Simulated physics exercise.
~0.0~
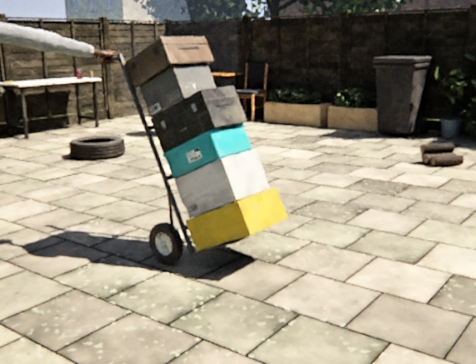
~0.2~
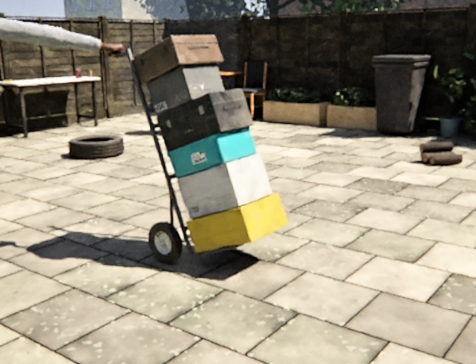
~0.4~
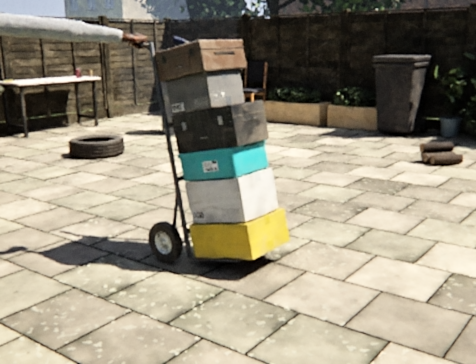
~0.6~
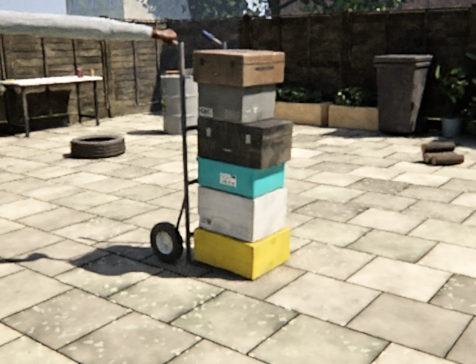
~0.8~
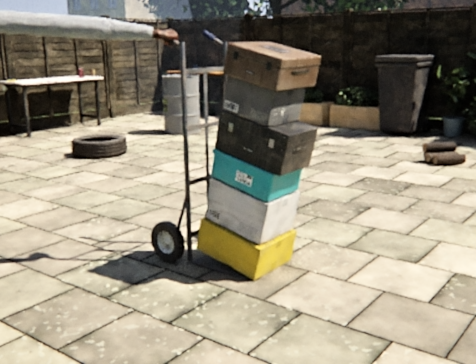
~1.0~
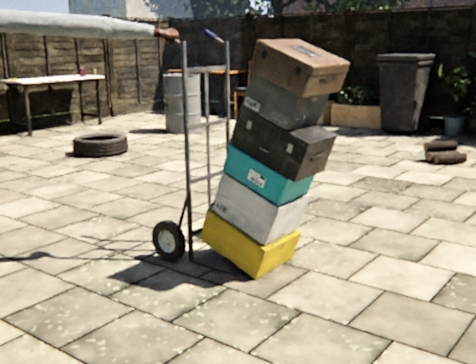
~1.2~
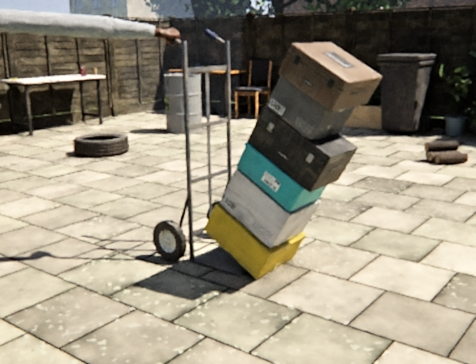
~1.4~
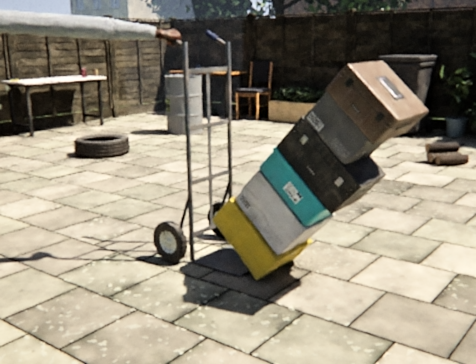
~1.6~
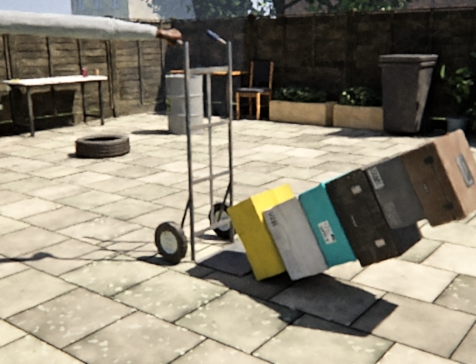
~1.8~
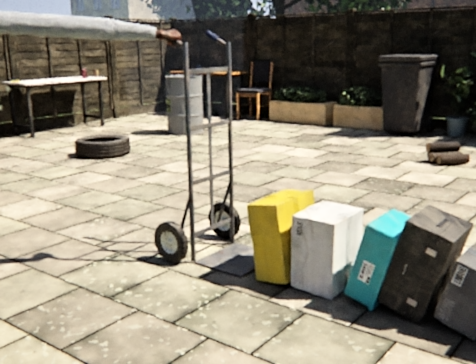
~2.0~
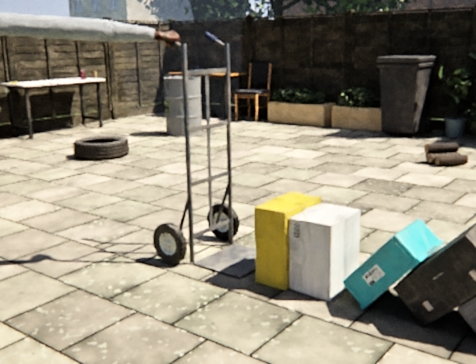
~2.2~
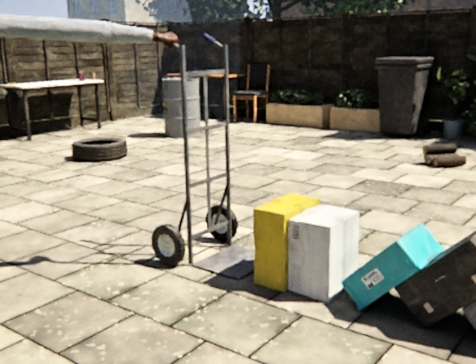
Six stacked boxes topple forward off a hand truck as an arm swings it upright.
